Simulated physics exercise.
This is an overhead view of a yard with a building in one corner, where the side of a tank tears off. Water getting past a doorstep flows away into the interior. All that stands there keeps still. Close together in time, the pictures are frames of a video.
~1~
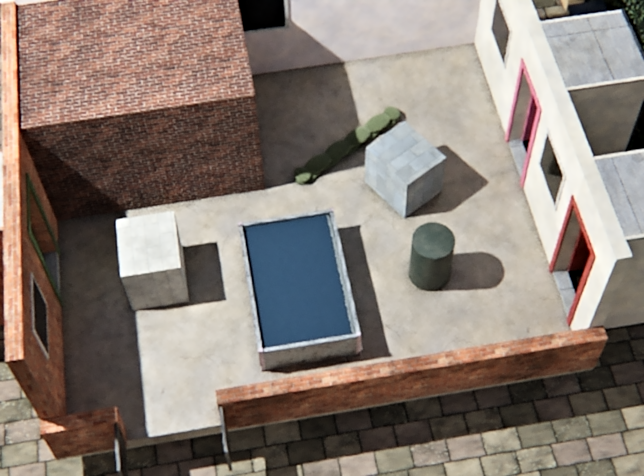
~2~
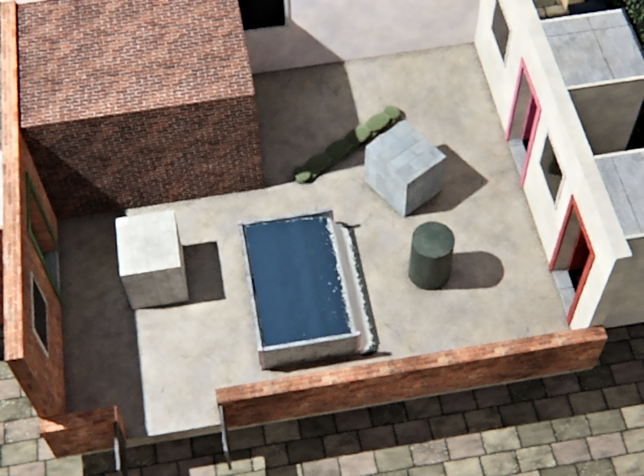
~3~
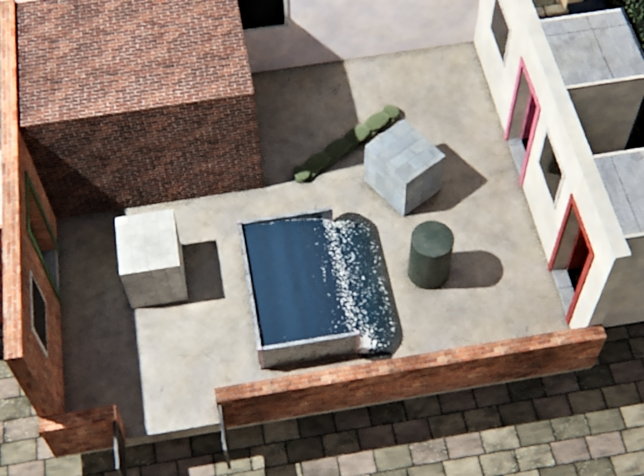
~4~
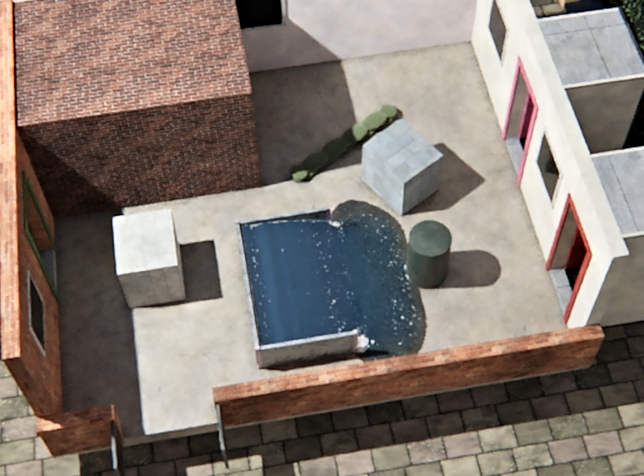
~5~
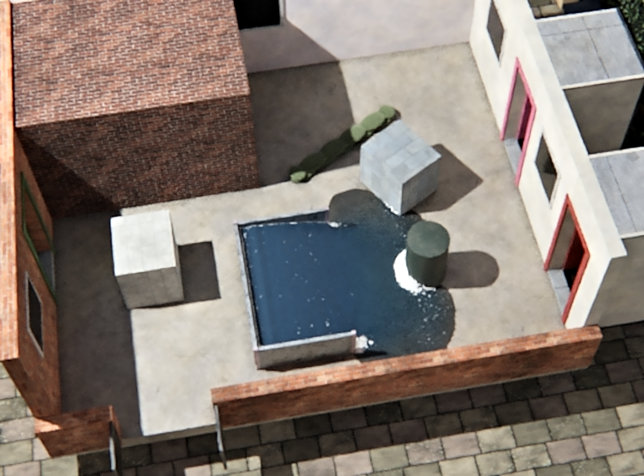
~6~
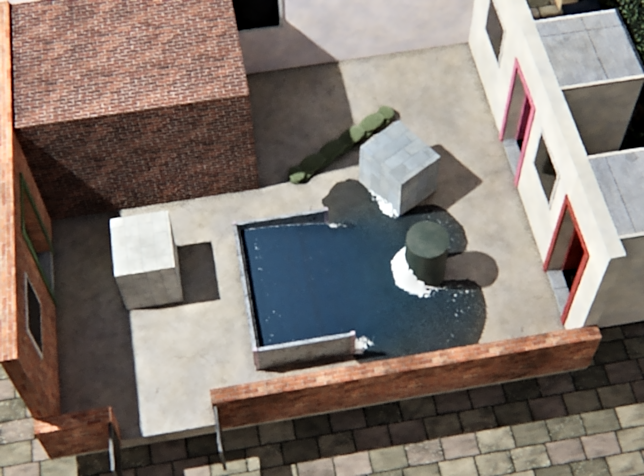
Water burst out of the right side of a tank in a walled yard, foaming as it spread across the ground, then washed around a dark green cylinder and against a grey block, which both stayed still.
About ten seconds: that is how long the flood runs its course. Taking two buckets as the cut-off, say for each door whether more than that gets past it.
The red door is going to be swamped; the pink door is going to be swamped; the green door is going to stay within two buckets.
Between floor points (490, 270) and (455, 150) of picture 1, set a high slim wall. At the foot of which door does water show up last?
Answer: The one in green.
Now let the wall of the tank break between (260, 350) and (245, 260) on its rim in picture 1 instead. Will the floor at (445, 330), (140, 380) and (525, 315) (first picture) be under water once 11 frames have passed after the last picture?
In that order: Clear, awash, no water.
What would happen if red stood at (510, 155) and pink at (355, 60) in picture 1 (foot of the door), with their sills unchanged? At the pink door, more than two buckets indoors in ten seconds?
Note: Pink door keeps within limits.
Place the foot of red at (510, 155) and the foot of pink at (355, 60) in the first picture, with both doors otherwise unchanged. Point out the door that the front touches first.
Looks like the red-painted one.
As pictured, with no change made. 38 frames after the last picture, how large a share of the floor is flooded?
I reckon around 60 %.
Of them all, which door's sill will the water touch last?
The green one.
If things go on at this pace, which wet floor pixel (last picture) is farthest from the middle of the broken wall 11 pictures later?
I'd say near (487, 119).
A moment on, water covers 30 % of the floor; the red door under two buckets in, the pink door not reached, the green door not reached.
Next, water covers 35 % of the floor; the red door over two buckets in, the pink door under two buckets in, the green door not reached.
Then, water covers 45 % of the floor; the red door far over two buckets in, the pink door over two buckets in, the green door not reached.
Later, water covers 60 % of the floor; the red door far over two buckets in, the pink door over two buckets in, the green door not reached.
In the end, water covers 85 % of the floor; the red door far over two buckets in, the pink door over two buckets in, the green door wet at the sill, nothing in.
